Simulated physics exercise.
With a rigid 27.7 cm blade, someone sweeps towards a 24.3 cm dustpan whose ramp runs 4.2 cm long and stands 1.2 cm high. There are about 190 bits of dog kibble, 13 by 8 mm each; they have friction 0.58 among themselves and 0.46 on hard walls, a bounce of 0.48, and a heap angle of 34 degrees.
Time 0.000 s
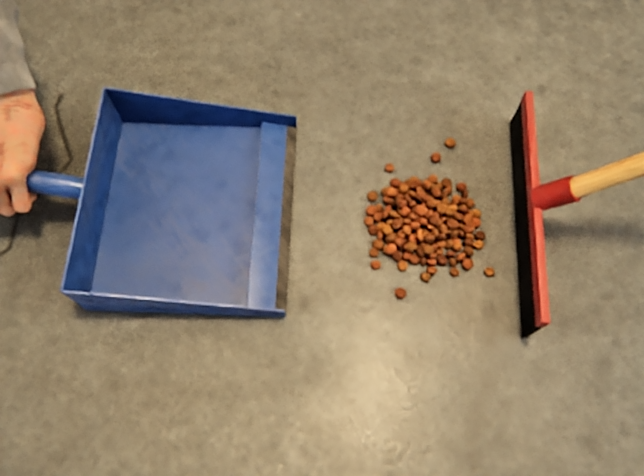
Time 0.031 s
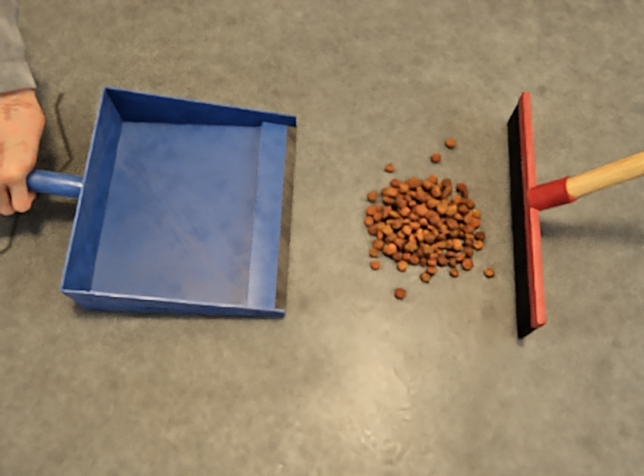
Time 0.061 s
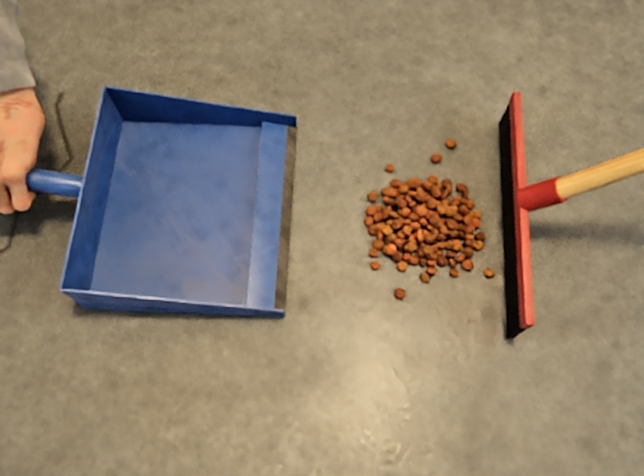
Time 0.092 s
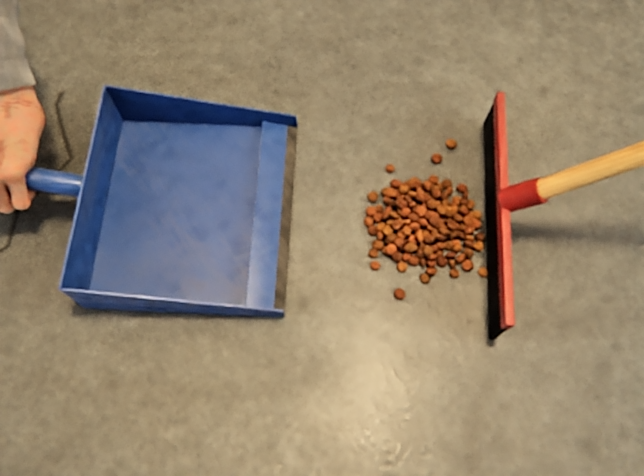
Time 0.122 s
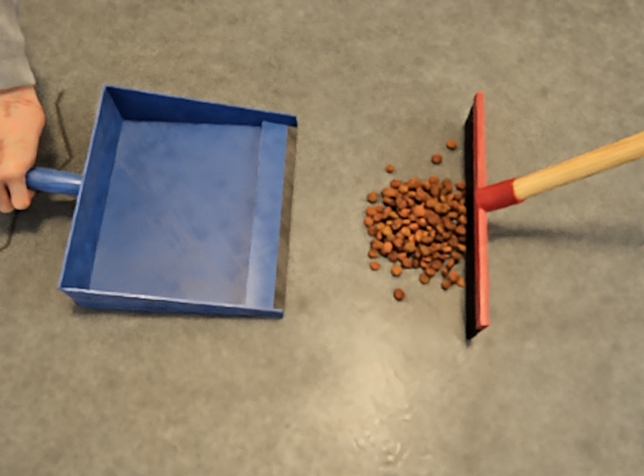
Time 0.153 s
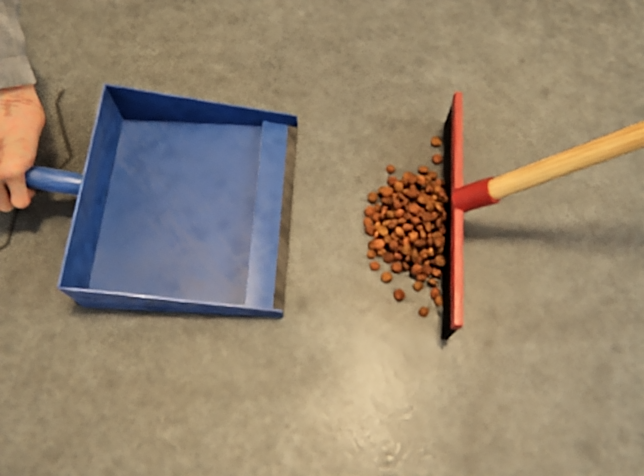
A hand at the left edge holds a blue dustpan flat on a grey floor, seen from above by a still camera. Right of the pan lies a loose heap of small brown kibble, and beyond it stands a red-backed black blade on a wooden handle. The blade slides left, meets the heap and pushes the pieces together, while hand and pan stay put.
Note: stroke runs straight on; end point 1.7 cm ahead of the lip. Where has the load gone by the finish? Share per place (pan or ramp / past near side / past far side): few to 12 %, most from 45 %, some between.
In the pan or on its ramp: Most. Past the pan's near side: Few. Past the pan's far side: Few.
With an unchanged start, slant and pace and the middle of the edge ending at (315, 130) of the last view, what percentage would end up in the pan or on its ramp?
I'd expect around 50 per cent.
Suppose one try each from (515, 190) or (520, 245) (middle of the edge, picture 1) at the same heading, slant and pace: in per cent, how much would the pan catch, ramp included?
Estimates: 65 percent and 60 percent.
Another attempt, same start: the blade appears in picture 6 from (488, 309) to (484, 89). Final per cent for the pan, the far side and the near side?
Pan 55 % / far 5 % / near 0 %.
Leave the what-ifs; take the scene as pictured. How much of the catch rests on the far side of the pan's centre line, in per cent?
Estimate: Close to 50 %.
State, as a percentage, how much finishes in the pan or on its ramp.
Share at rest: Approx. 60 per cent.
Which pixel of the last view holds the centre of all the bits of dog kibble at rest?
Centre at rest: Approx. (279, 215) px.
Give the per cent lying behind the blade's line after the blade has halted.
Some 0 percent, give or take.
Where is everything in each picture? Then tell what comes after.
Blade from (542, 322) to (526, 100), moved 0.0 cm, 0 of the pieces shifted so far; middle of the pieces at (424, 221); pan at (182, 212), in the first picture.
Blade from (537, 323) to (523, 100), moved 0.4 cm, 0 of the pieces shifted so far; middle of the pieces at (424, 221), in the second picture.
Blade from (526, 324) to (514, 100), moved 1.5 cm, 0 of the pieces shifted so far; middle of the pieces at (424, 222), in the third picture.
Blade from (506, 324) to (498, 101), moved 3.5 cm, 1 of the pieces shifted so far; middle of the pieces at (425, 222), in the fourth picture.
Blade from (482, 324) to (478, 101), moved 6.0 cm, 62 of the pieces shifted so far; middle of the pieces at (424, 222), in the fifth picture.
Blade from (456, 324) to (457, 100), moved 8.5 cm, 174 of the pieces shifted so far; middle of the pieces at (417, 223); pan at (181, 210). The blade's pace is about 0.83 m/s, in the sixth picture.
After 0.26 s, middle of the blade 9 cm from the lip; 0 % over the lip, far side 0 %, near side 0 %.
After 0.34 s, middle of the blade 4 cm from the lip; 20 % over the lip, far side 0 %, near side 5 %.
After 0.55 s, middle of the blade 2 cm from the lip; 60 % over the lip, far side 0 %, near side 5 %.
At rest (1.1 s), pan 60 %, near side 5 %, far side 0 %, in front of the lip or behind the blade 35 %.
